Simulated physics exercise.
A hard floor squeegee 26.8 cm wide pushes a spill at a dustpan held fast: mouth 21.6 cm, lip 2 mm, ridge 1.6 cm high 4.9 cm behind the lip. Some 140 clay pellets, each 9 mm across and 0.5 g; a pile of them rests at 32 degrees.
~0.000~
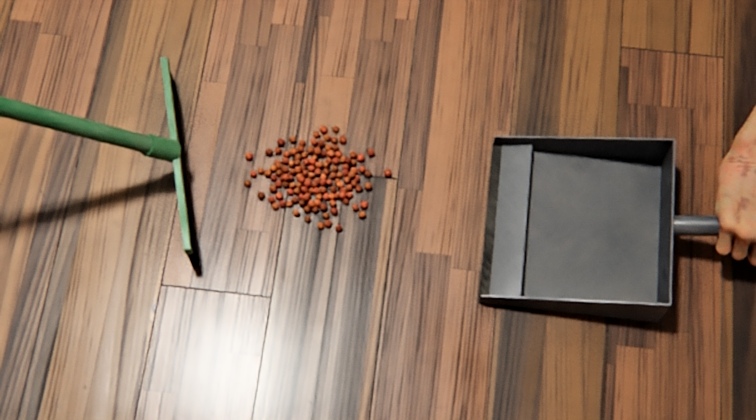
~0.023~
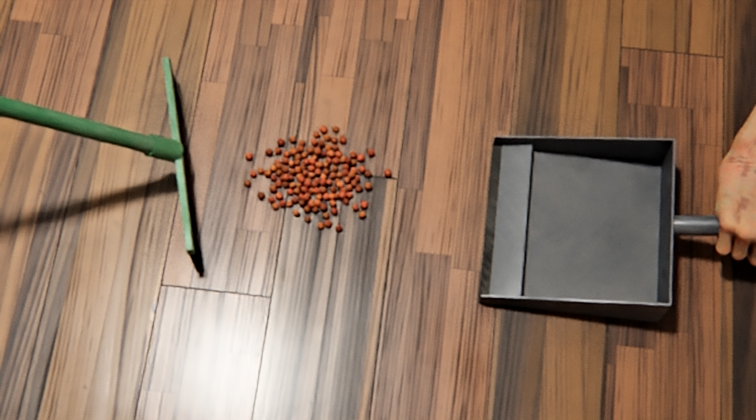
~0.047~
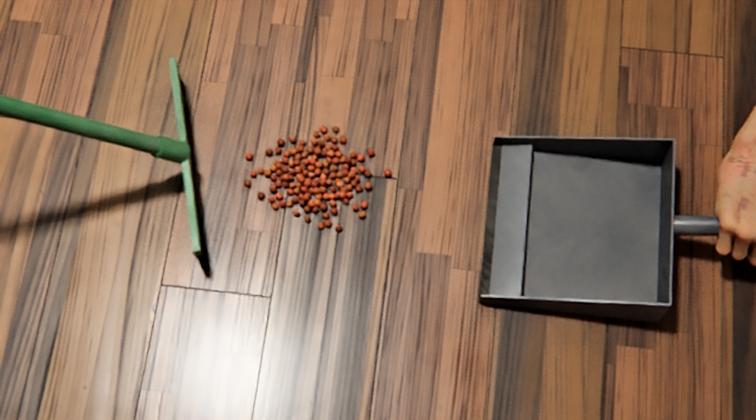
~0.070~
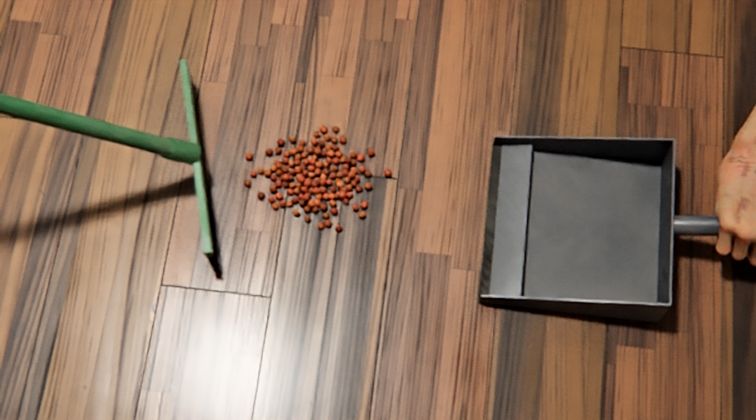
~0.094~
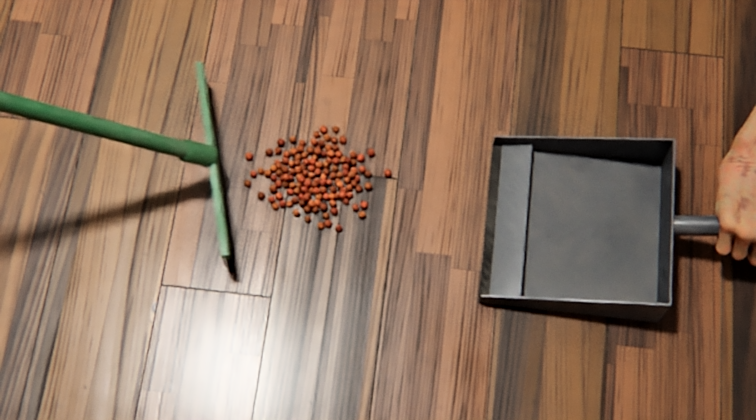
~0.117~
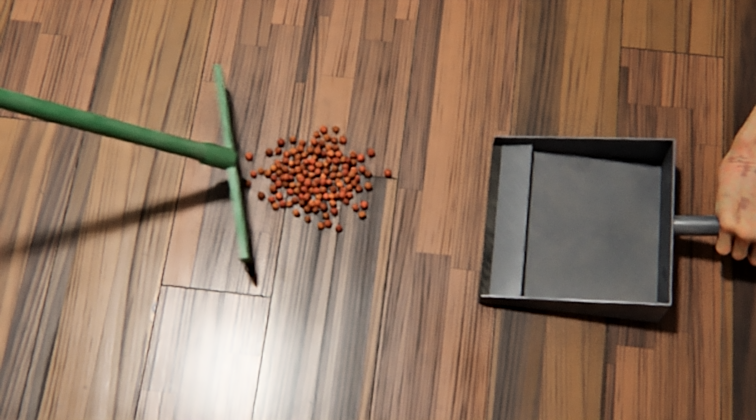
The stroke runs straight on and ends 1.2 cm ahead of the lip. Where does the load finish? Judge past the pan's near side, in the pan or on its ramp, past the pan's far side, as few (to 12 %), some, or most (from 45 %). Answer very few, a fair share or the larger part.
Near side very few, pan a fair share, far side a fair share.
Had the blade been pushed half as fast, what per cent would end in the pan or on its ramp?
Then about 0 per cent.
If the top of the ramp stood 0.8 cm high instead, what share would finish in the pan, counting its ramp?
In that case some 30 per cent.
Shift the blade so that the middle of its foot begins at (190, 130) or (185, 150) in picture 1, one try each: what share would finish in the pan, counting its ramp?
About 20 and 25 per cent.
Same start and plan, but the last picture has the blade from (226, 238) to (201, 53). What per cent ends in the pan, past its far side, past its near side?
Pan 5, far 60, near 0.
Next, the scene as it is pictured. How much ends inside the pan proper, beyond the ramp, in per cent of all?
Some 0 per cent.
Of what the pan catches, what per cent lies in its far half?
About 80 per cent.
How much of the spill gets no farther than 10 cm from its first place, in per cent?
Some 0 per cent.
After 0.26 s, middle of the blade 18 cm from the lip; 0 % over the lip, far side 10 %, near side 0 %.
After 0.35 s, middle of the blade 8 cm from the lip; 0 % over the lip, far side 20 %, near side 0 %.
After 0.58 s, middle of the blade 5 cm from the lip; 25 % over the lip, far side 30 %, near side 0 %.
In the end, at 1.1 s, near side 0 %, pan 20 %, far side 30 %, in front of the lip or behind the blade 50 %.
